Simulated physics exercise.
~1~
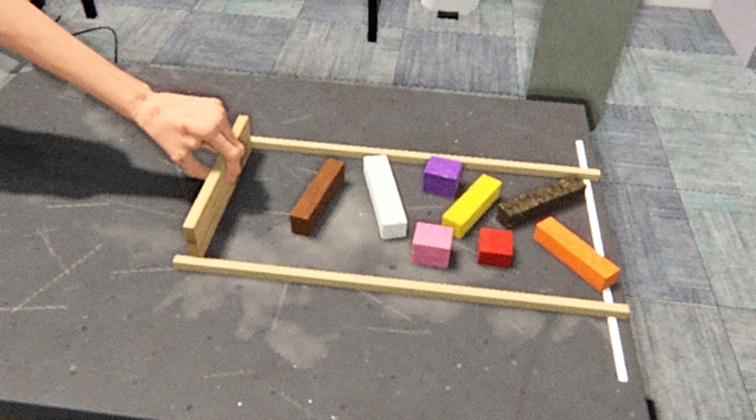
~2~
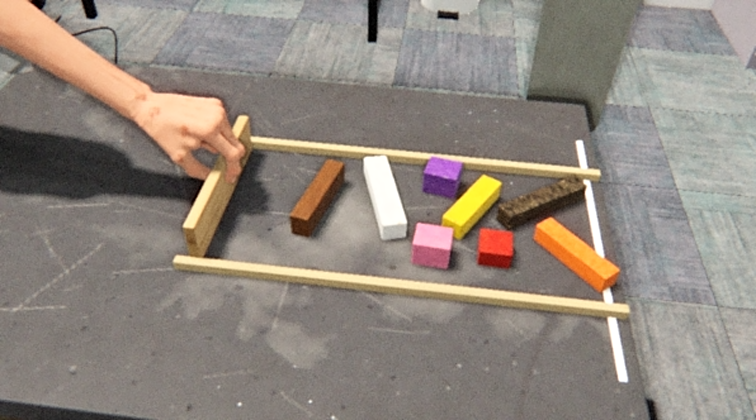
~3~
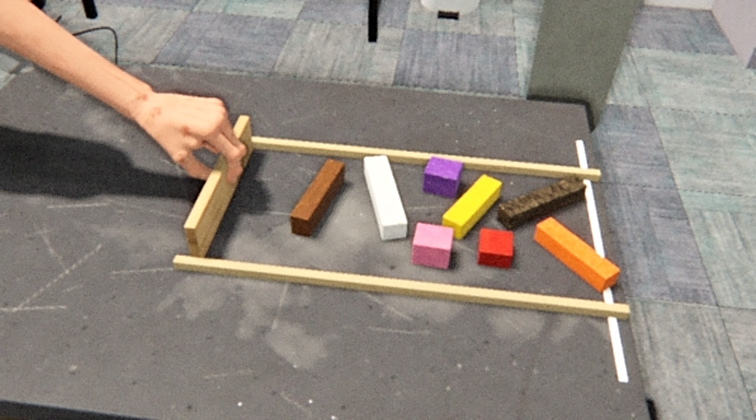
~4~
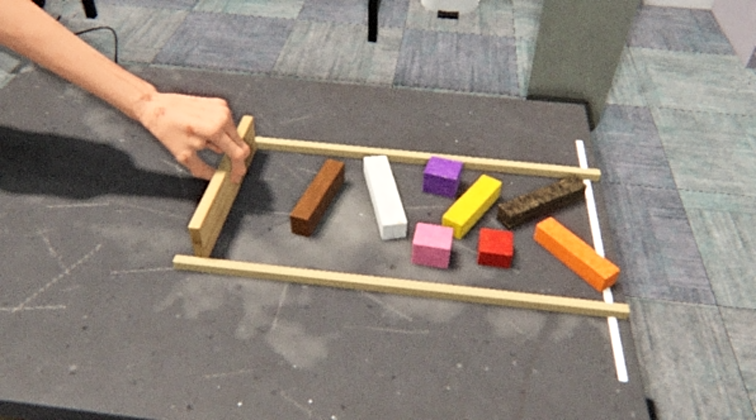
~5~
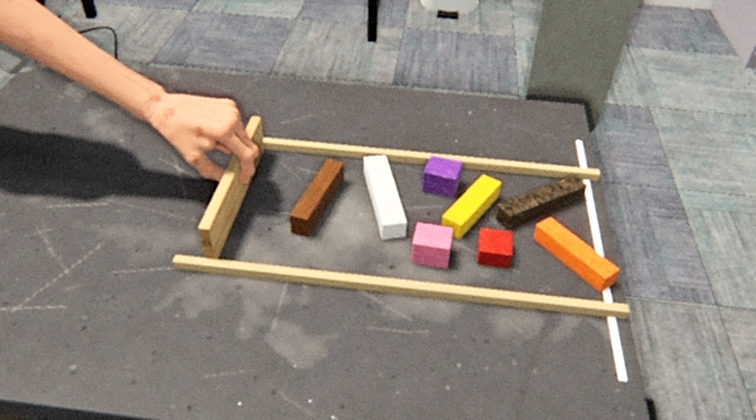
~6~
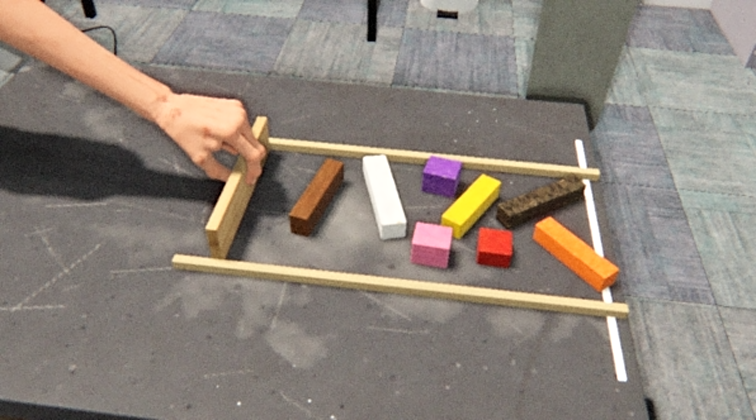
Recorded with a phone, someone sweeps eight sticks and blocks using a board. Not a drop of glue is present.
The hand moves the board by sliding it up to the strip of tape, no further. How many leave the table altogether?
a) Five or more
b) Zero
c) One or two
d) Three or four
Option a: Five or more.
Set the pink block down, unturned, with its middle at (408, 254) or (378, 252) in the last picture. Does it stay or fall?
Pink block - first try slides off, second try slides off.
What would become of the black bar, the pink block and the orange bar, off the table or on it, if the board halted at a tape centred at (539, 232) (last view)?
Here the black bar drops down while the pink block remains in place and the orange bar drops down.
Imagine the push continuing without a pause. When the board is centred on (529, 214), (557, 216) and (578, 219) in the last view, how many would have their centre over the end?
Respectively, 2, 4 and 5.
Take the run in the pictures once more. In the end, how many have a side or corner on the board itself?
That number would be 2.
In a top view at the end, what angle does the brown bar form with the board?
It measures close to 0 degrees.
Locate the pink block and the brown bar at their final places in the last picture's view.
The pink block ends at (625, 280) and the brown bar at (608, 225).
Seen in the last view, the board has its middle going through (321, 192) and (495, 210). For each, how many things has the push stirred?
Tally: 1; 8.
Soon after, none off yet; orange bar at rest near (574, 253); black bar at rest near (542, 202); red block at rest near (494, 248).
Then, none off yet; orange bar moved a little near (612, 268); black bar moved a little near (589, 211); red block moved about its own width near (540, 260).
At rest, the number that fall off is five or more; fallen, white bar, purple block, yellow bar, red block, black bar and orange bar.
